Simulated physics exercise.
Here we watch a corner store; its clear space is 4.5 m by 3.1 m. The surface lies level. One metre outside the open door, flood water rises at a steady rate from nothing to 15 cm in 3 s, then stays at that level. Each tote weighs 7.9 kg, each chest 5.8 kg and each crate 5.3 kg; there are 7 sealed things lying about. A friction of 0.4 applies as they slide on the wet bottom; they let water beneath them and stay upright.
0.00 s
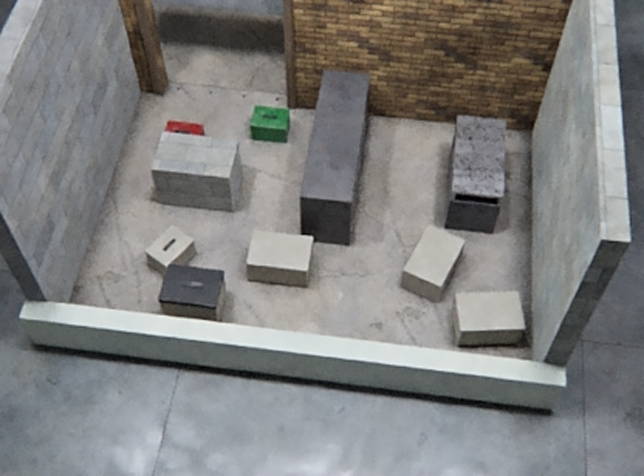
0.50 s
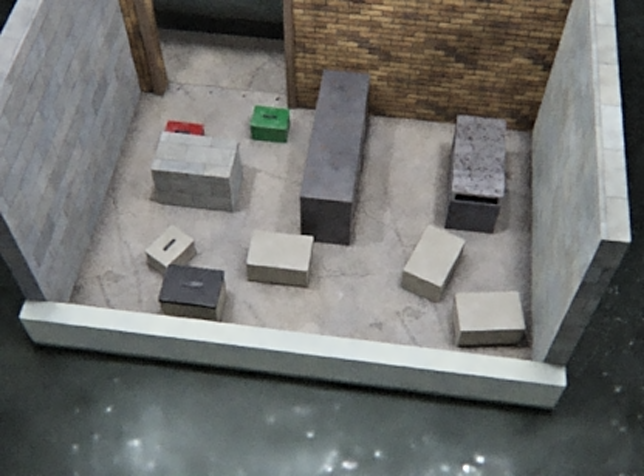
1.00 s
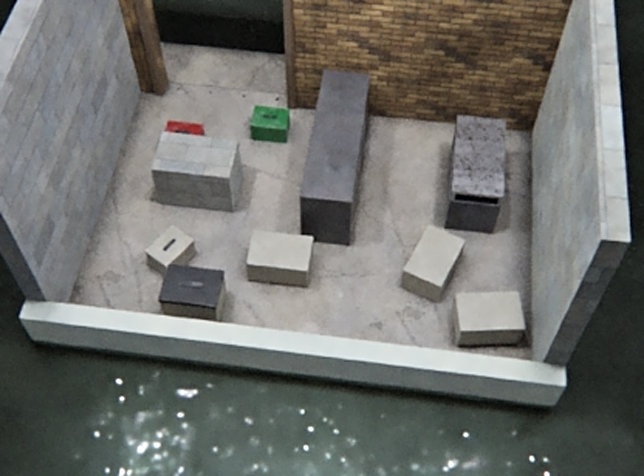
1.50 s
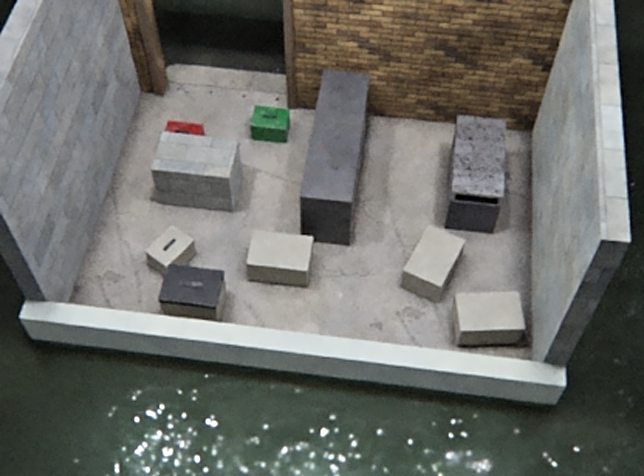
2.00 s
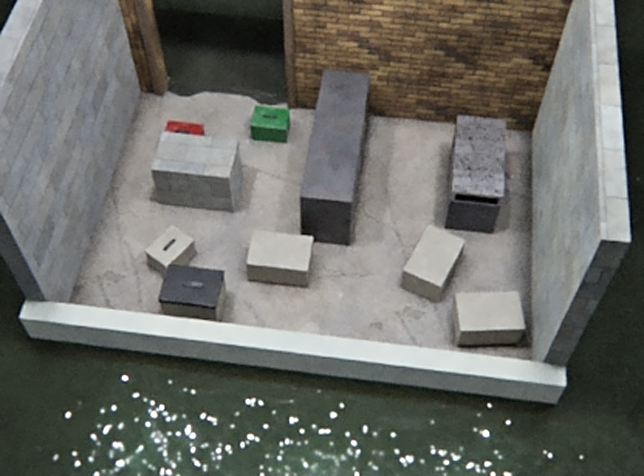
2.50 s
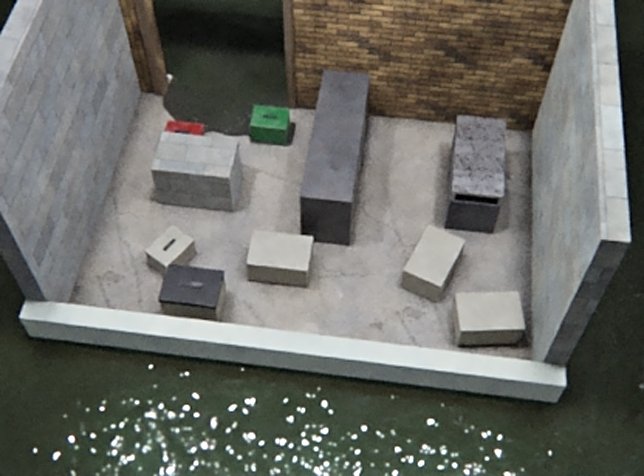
Dark water spreading around a walled room of boxes and blocks, then creeping through the doorway toward the unmoving red and green boxes.
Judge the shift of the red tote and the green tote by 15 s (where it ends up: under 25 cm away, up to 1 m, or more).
Red tote: A long trip. Green tote: A long trip.
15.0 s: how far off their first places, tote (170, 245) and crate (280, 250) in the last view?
In turn: 200 cm, 200 cm.
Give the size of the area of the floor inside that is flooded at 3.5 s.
I'd put it close to 1.5 m2.
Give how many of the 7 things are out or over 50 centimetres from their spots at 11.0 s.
Tally at that time: 5.
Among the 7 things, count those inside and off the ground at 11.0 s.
6 of them.
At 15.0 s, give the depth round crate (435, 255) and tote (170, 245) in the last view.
I'd estimate 8 cm for the first and 10 cm for the second.
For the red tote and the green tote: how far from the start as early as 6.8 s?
Roughly 200 and 120 cm.
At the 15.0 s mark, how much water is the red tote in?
Depth approx. 10 cm.
After 3.5 s the red tote is near (174, 142), 0.2 m from its start, aground; the green tote is near (271, 118), 0.0 m from its start, aground; 0 afloat.
After 6.8 s the red tote is near (124, 269), 1.8 m from its start, afloat; the green tote is near (288, 204), 1.2 m from its start, afloat; 4 afloat.
After 11.0 s the red tote is near (226, 214), 1.2 m from its start, afloat; the green tote is near (389, 298), 2.6 m from its start, aground; 6 afloat.
After 15.0 s the red tote is near (212, 308), 2.2 m from its start, afloat; the green tote is near (481, 349), 3.5 m from its start, afloat; 7 afloat.
